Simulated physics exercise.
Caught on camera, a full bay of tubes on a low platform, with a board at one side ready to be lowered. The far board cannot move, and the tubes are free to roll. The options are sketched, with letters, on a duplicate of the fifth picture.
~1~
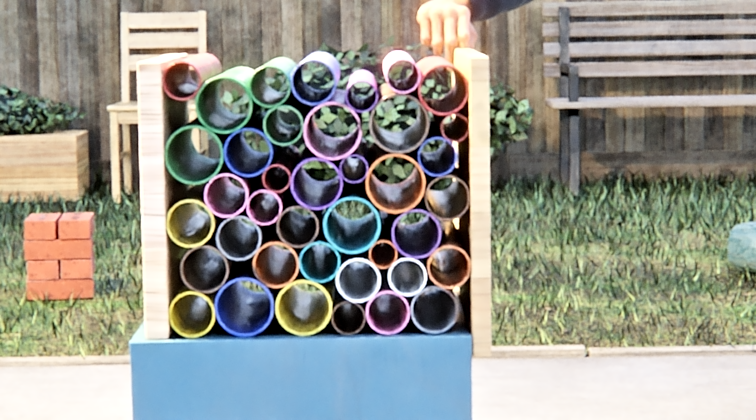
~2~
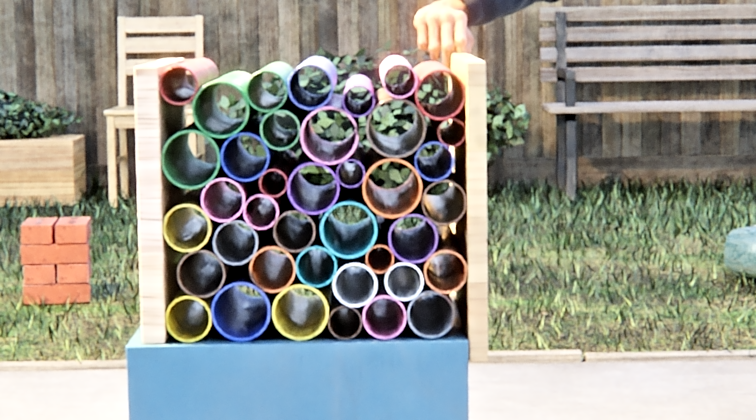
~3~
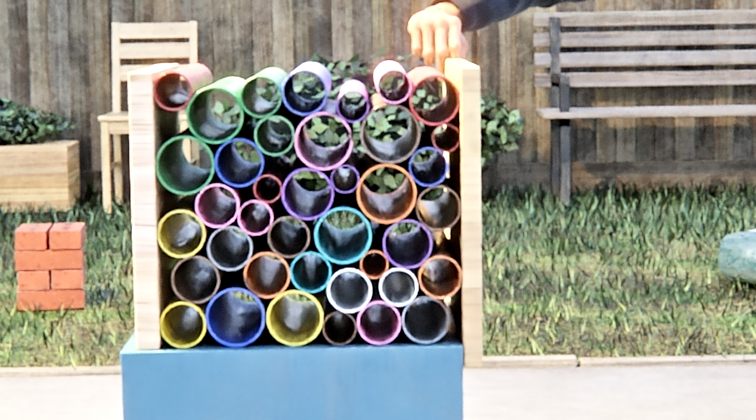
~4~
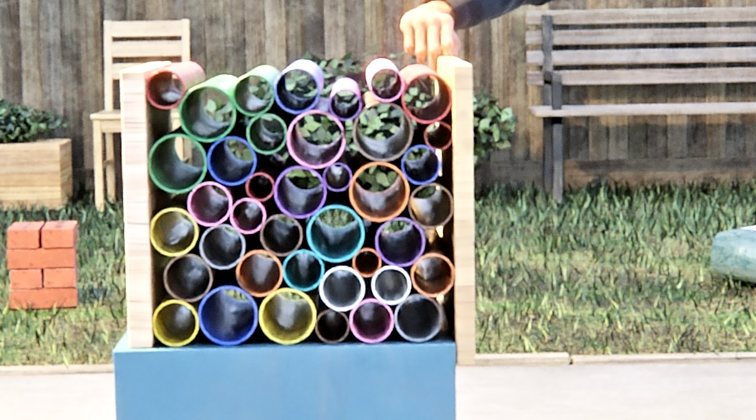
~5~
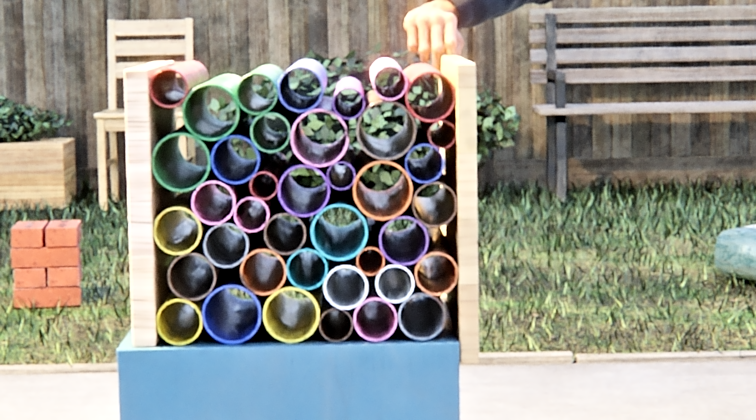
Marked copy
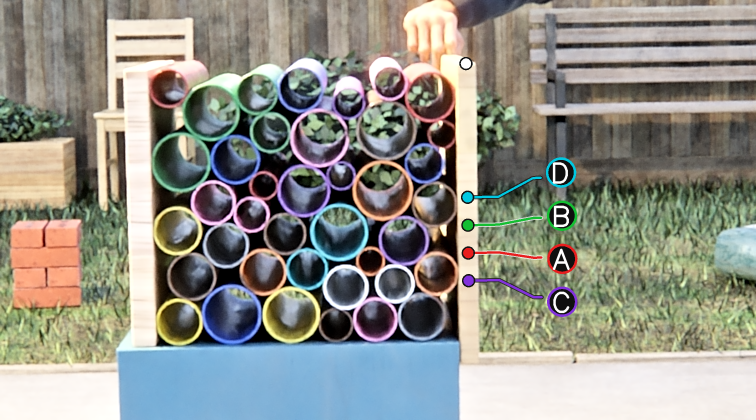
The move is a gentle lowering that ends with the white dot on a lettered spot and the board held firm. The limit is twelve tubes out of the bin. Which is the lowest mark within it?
No lower than C.
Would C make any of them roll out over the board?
At C: Yes.
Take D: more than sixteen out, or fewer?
It loses fewer than sixteen.
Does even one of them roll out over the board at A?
Yes, at A.
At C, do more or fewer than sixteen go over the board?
It loses fewer than sixteen.
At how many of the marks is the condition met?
Four of them.
On the marked copy, A at (468, 253); B at (468, 225); C at (469, 280); D at (468, 197); the white dot at (466, 64).
Following C. Soon after the start, top of the board (457, 163).
Later, top of the board (458, 270).
In the end, top of the board (458, 279), about eight out over the board.
As for the rest, A three out over the board; B three out over the board; D three out over the board.
